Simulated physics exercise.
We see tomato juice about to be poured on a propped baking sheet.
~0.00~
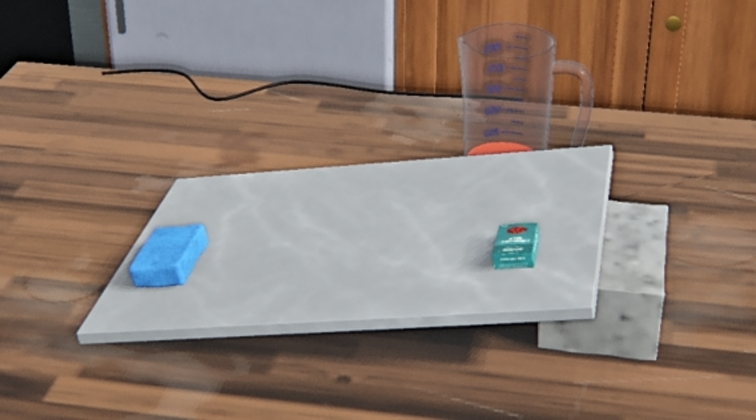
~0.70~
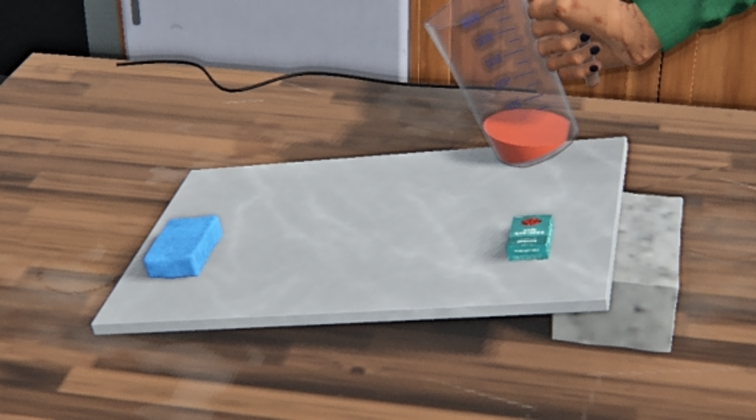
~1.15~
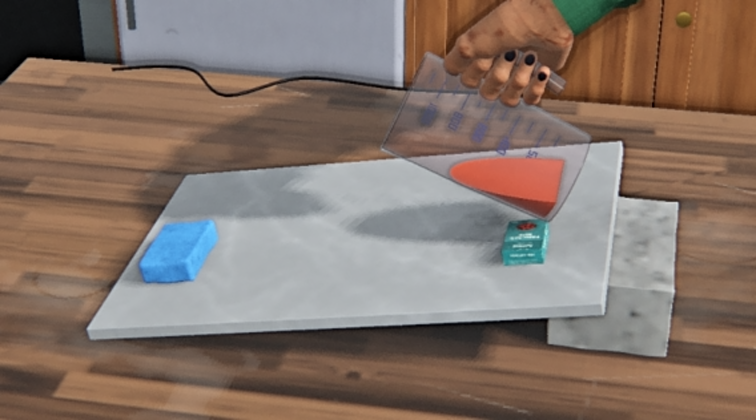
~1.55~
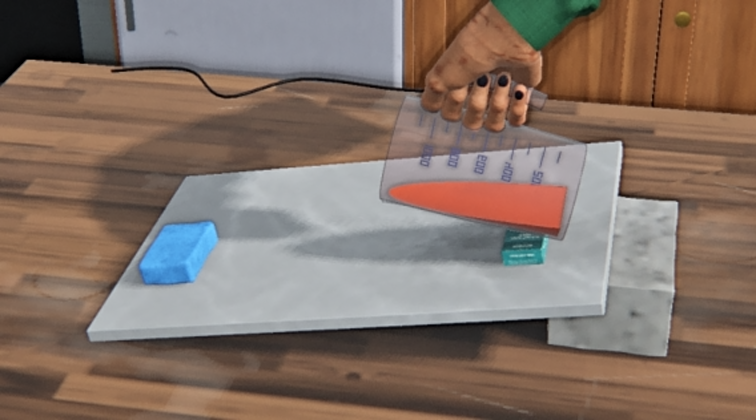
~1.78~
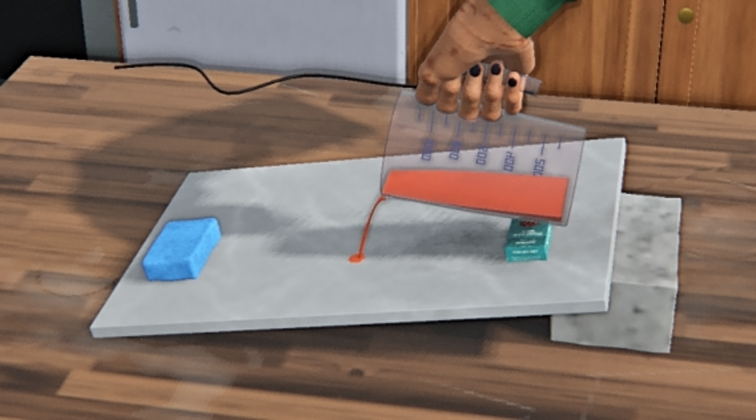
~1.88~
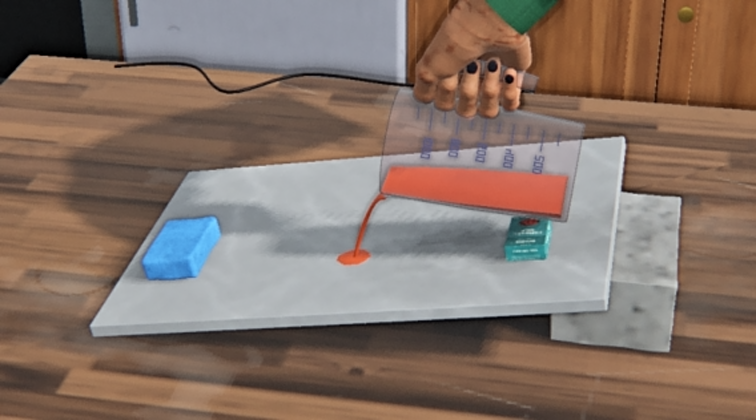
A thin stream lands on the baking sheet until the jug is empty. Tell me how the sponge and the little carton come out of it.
On the left the sponge gets wet, on the right the little carton stays dry.
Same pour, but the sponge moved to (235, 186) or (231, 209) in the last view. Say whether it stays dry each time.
First it escapes, then it stays dry.
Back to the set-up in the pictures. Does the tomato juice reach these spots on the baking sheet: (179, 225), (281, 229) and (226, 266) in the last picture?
The first is wet; the next untouched; the last reached.
By 2.6 s, it runs down to the left; the sponge is in it; the little carton is clear of it.
By 3.7 s, it runs down to the left and off the end; the sponge is in it; the little carton is clear of it.
By 7.1 s, it runs down to the left and off the end; the sponge is in it; the little carton is clear of it.
